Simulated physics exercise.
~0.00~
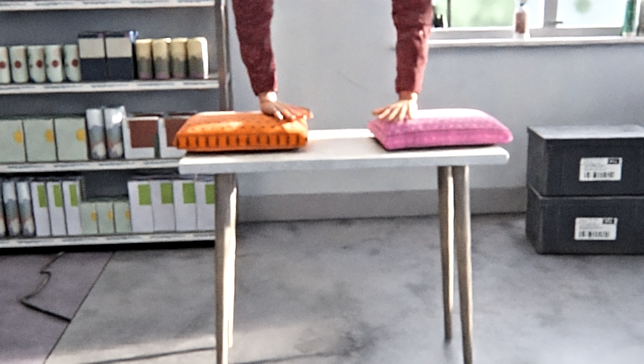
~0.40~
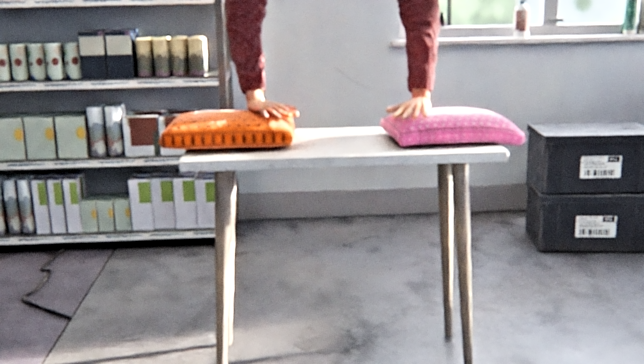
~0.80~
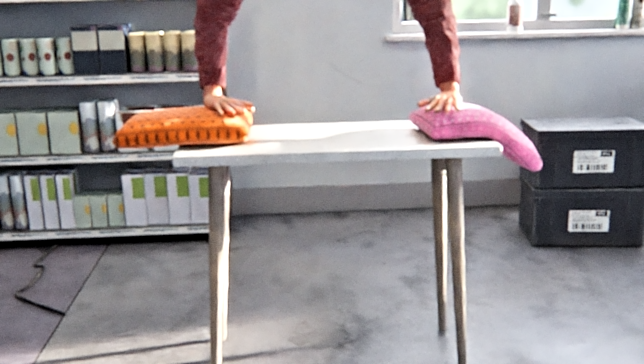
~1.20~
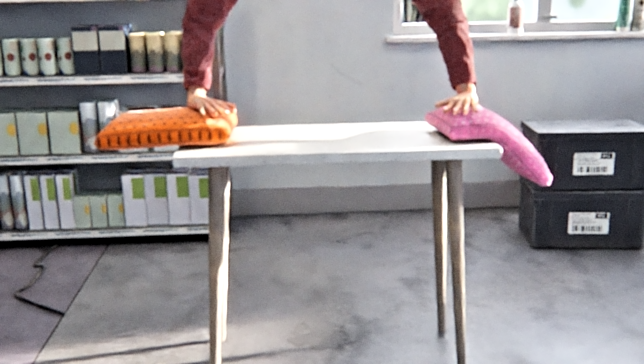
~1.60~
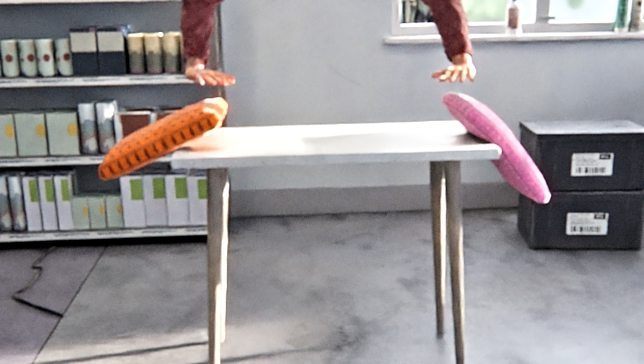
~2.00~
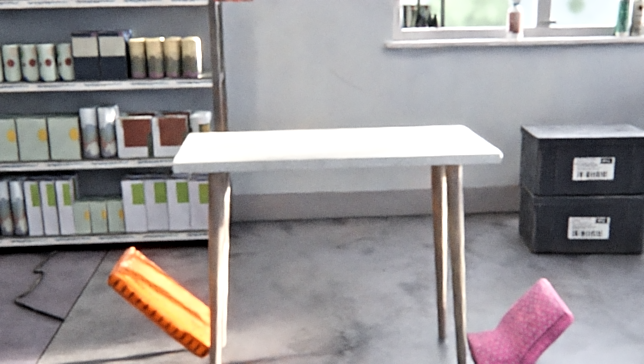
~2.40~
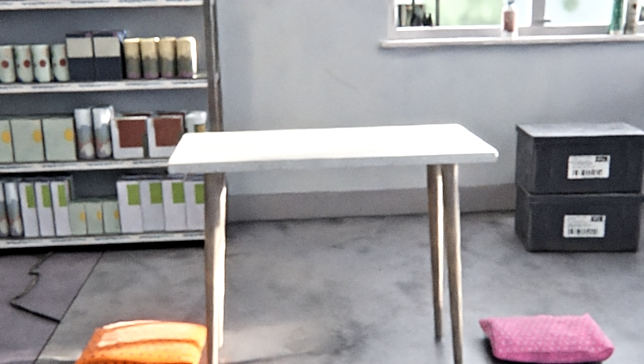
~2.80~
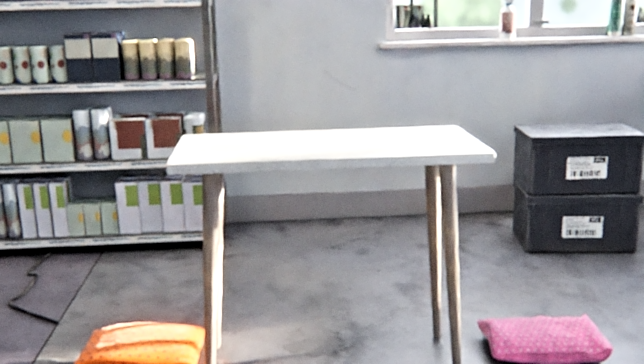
In a room with stocked shelves and dark boxes, two hands pushed an orange pillow left and a pink pillow right across a table until both hung over the ends, then let go, and both pillows tipped off and ended up lying on the floor.
